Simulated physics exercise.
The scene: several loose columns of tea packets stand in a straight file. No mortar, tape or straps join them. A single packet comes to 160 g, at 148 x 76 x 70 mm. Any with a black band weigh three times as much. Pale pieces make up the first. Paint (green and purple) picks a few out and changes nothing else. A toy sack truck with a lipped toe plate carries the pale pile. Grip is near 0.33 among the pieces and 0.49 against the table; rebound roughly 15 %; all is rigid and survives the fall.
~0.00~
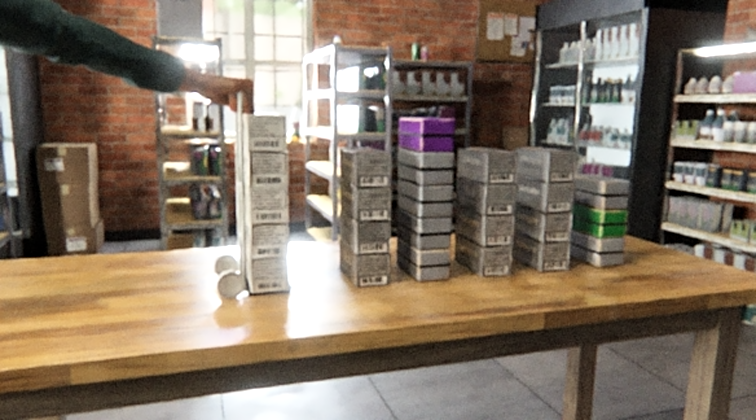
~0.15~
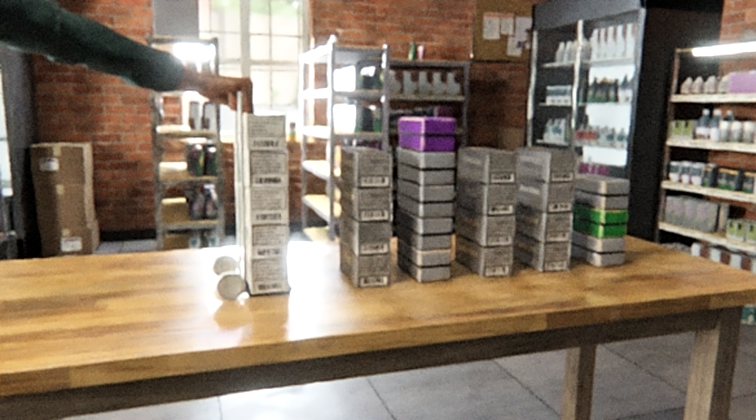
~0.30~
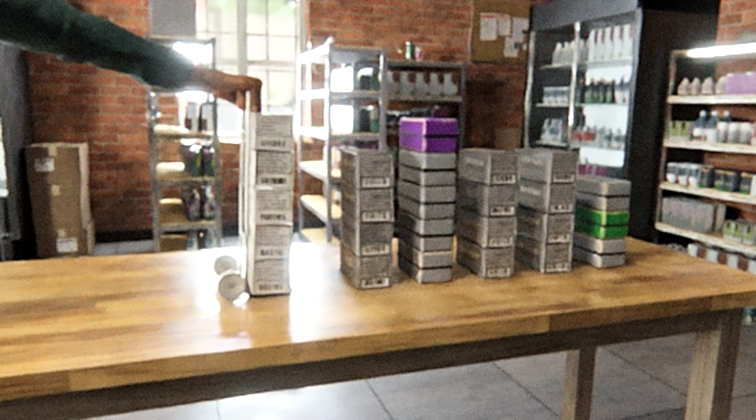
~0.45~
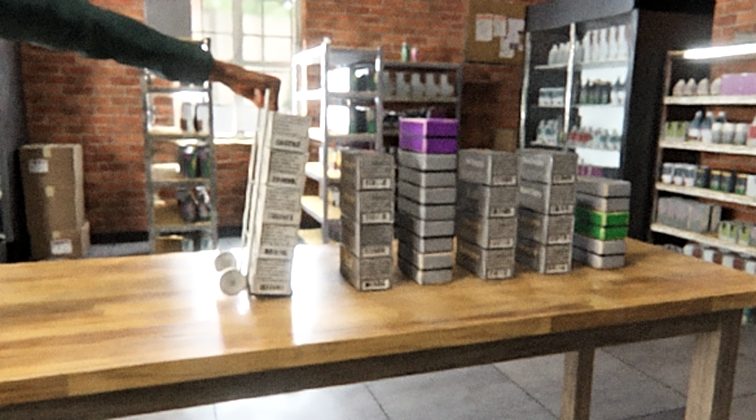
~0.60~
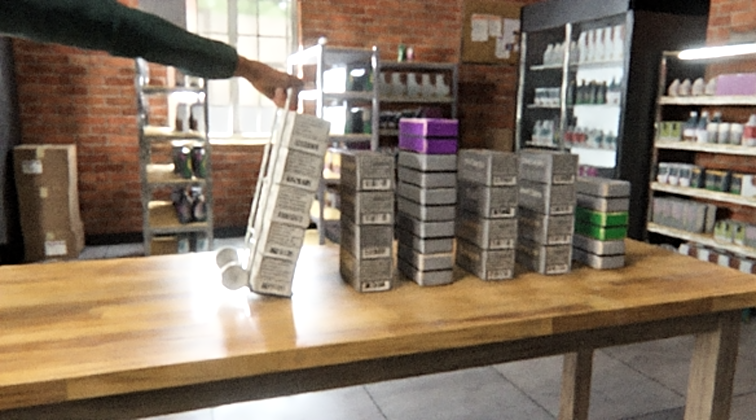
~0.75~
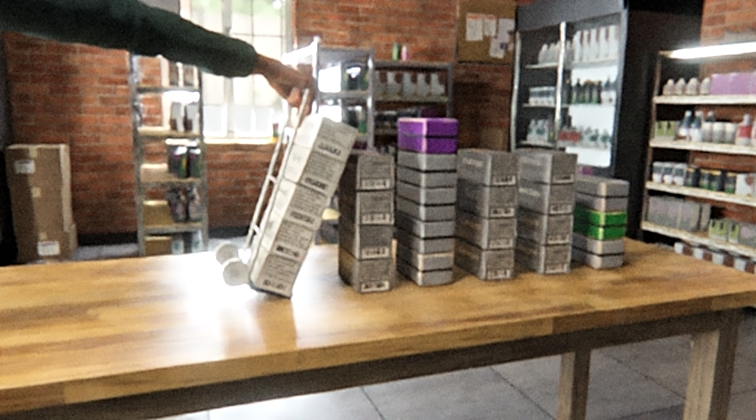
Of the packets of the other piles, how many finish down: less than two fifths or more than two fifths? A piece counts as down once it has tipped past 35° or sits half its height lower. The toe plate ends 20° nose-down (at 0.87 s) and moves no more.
It comes to fewer than two in five.
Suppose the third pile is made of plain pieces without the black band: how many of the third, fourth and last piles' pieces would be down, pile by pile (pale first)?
In that case third 3, fourth 2, last 3.
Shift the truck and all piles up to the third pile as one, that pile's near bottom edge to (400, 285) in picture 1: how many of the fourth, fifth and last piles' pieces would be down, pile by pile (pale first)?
Then fourth 0, fifth 0, last 0.
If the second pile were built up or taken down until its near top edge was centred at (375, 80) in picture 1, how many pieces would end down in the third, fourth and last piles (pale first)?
Then third 0, fourth 0, last 0.
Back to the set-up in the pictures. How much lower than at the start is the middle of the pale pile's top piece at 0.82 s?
Some 2 cm lower.
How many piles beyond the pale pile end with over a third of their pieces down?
The count is 0.
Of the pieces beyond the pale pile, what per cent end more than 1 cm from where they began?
Shifted: 20 per cent.
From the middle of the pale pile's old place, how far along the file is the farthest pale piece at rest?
Some 20 cm.
After 0.82 s, 0 of the pale pile down; none of the 20 other packets down, 1 disturbed.
After 0.96 s, 0 of the pale pile down; none of the 20 other packets down, 4 disturbed.
After 1.20 s, 5 of the pale pile down; none of the 20 other packets down, 6 disturbed; purple packet shifted 6 mm.
At rest (1.9 s), 5 of the pale pile down; none of the 20 other packets down, 6 disturbed; purple packet shifted 7 mm; green packet unmoved. That is 0 per cent. As the last picture would show them, middles, purple packet near (430, 135), green packet near (593, 220).
